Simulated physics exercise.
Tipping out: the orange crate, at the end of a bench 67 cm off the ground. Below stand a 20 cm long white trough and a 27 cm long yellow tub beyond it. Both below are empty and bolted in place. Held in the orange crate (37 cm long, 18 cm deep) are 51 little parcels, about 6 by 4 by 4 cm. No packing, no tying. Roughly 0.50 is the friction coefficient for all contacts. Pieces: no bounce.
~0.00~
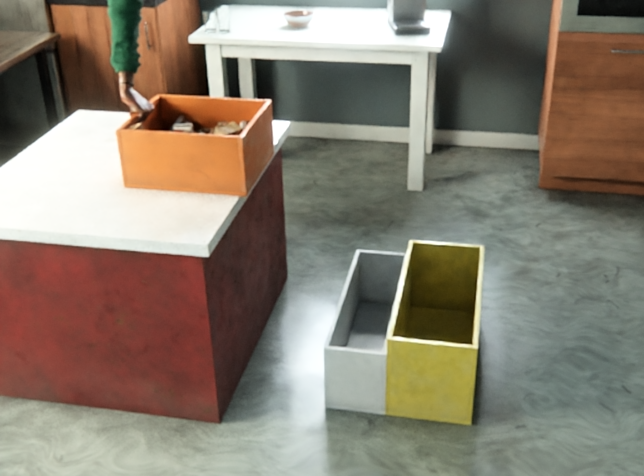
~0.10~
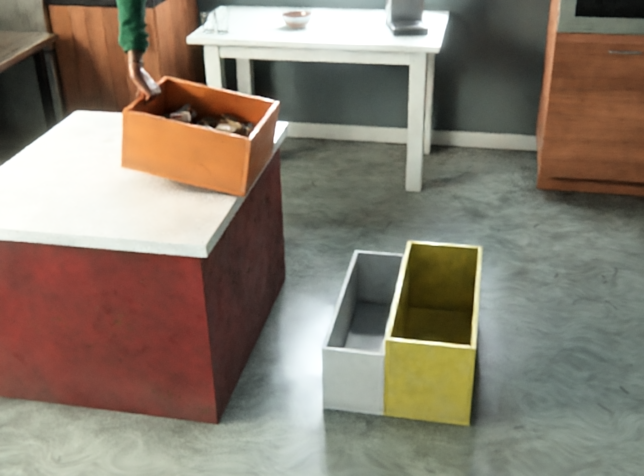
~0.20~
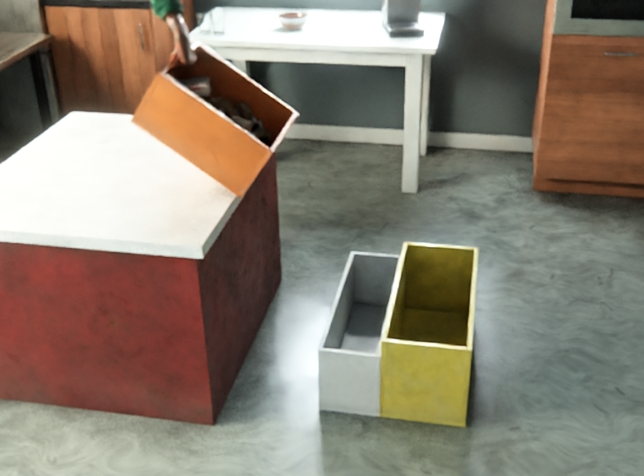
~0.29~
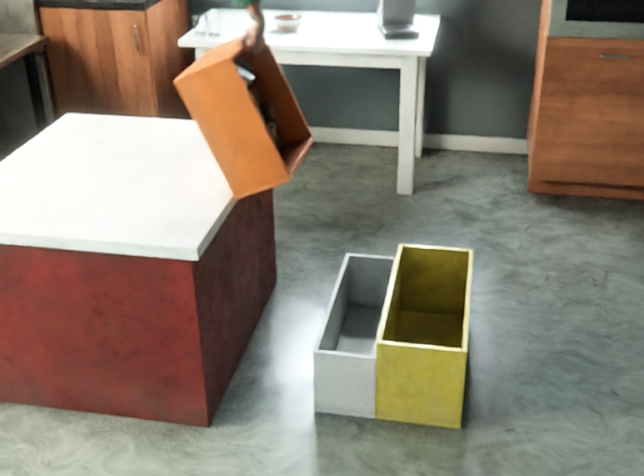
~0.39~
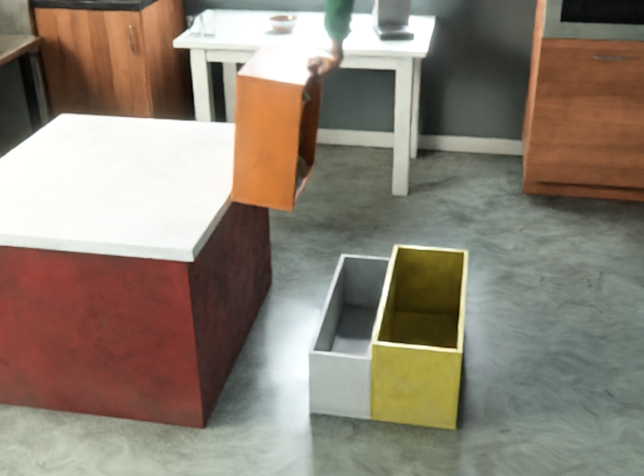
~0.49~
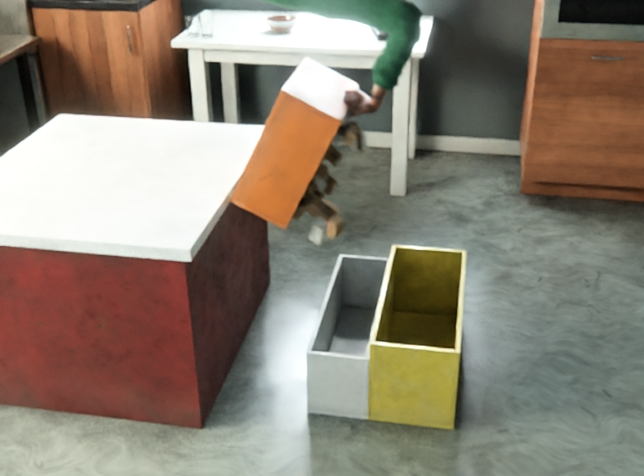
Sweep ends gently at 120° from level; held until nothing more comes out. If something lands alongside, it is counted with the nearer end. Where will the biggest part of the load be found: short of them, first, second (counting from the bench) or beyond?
The white trough, the closer one.
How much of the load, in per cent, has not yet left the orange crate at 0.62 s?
About 15 percent.
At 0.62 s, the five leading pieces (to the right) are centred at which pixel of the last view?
They're centred near (432, 218).
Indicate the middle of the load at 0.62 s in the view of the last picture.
Centre: About (367, 231).
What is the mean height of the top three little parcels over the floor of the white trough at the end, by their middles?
I'd put it near 10 cm.
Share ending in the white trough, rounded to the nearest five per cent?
Roughly 55 per cent of them.
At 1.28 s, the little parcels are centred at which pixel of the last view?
Estimated centre in the last picture: (368, 352).
After 0.62 s, tilt 120°; 8 still in the orange crate, 2 in the white trough and 41 in the air.
After 0.77 s, tilt 120°; 3 still in the orange crate, 17 in the white trough, 14 in the yellow tub, 3 on the ground beyond the yellow tub and 14 in the air.
After 1.00 s, tilt 120°; 25 in the white trough, 14 in the yellow tub, 10 on the ground beyond the yellow tub and 2 in the air.
Final count (at 1.28 s), 27 in the white trough, 14 in the yellow tub and 10 on the ground beyond the yellow tub.
